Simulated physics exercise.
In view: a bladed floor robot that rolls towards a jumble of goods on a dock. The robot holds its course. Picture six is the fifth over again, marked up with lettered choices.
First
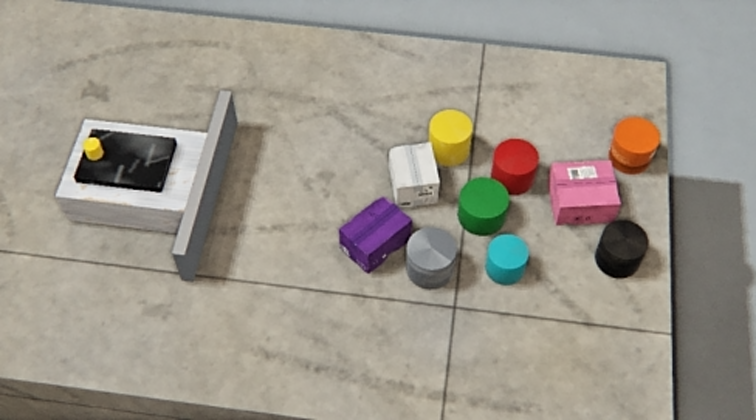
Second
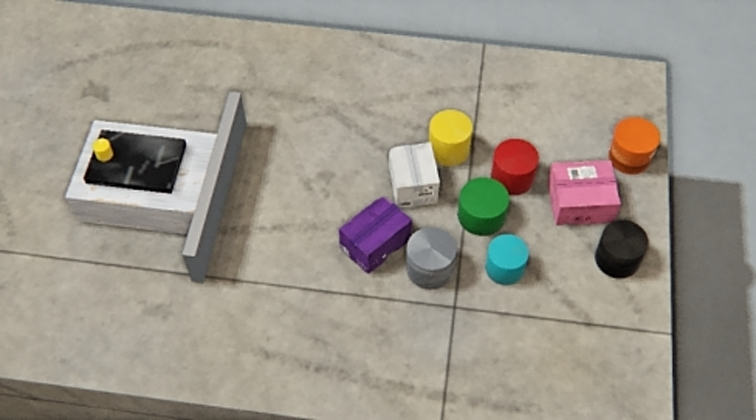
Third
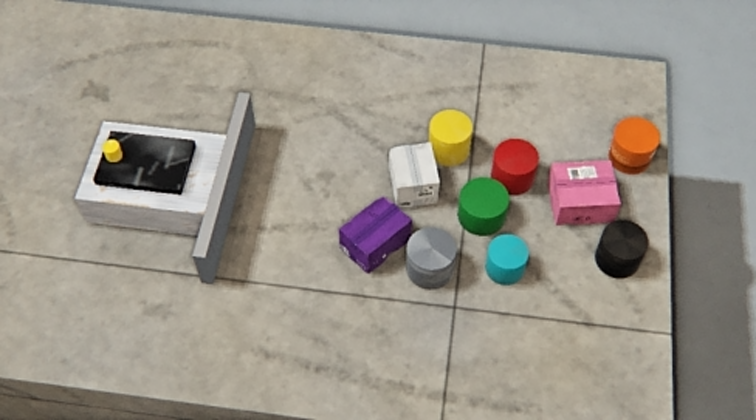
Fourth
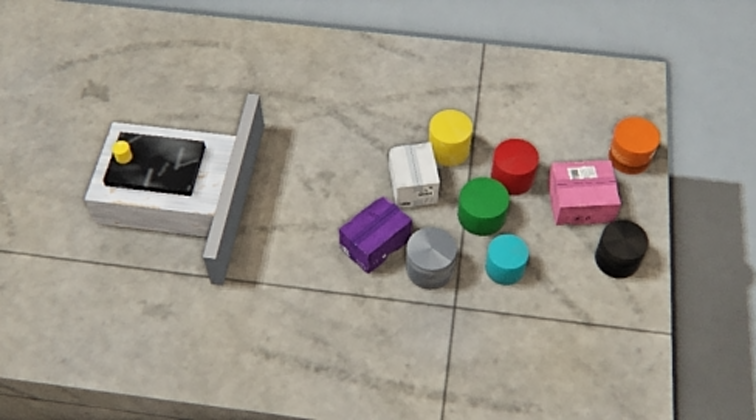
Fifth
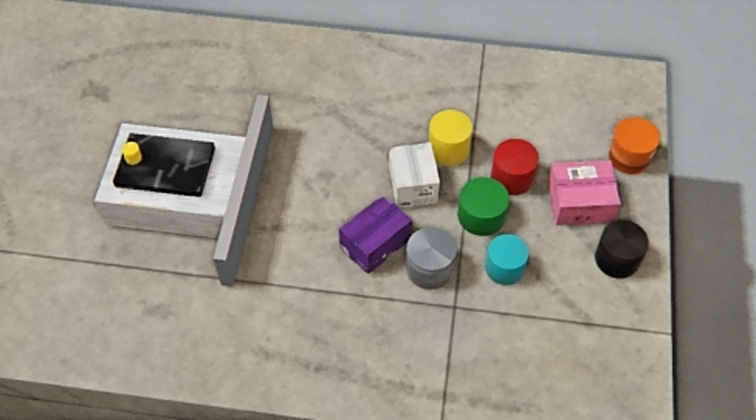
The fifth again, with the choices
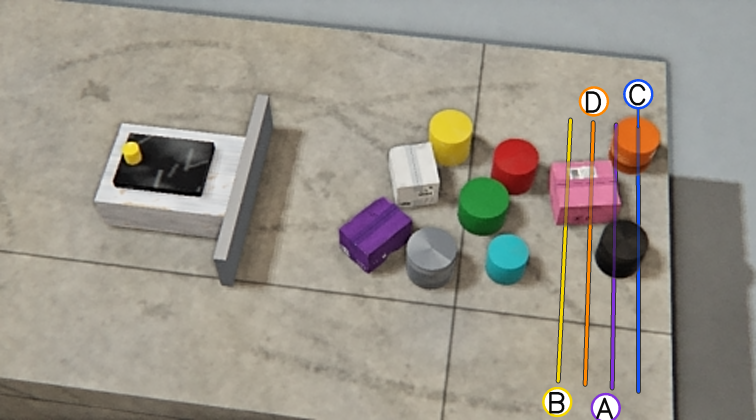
A small white robot with a black top, a yellow knob and a wide grey blade at its front rolls slowly rightward across a stained stone-like dock, seen from above at a slight tilt. To its right sit purple, white and pink boxes among yellow, red, green, grey, teal, black and orange cylinders. The robot keeps a straight course, touching nothing, while the goods and camera stay still.
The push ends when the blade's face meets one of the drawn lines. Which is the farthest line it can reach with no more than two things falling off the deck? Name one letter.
It should halt at D.
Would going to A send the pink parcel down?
Yes.
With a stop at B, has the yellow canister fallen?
By then, no.
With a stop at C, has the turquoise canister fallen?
Yes.
On the marked copy, A at (614, 245); B at (565, 240); C at (638, 248); D at (590, 243).
With D. Early on, robot (293, 178); purple box (401, 230); orange pail (634, 147).
Further on, robot (418, 193); pink parcel (618, 199); green canister (563, 221).
At the end, robot (517, 204); black canister over the edge; pink parcel over the edge; two fallen.
As for the rest, A drops five; B is within the limit but short; C drops six.
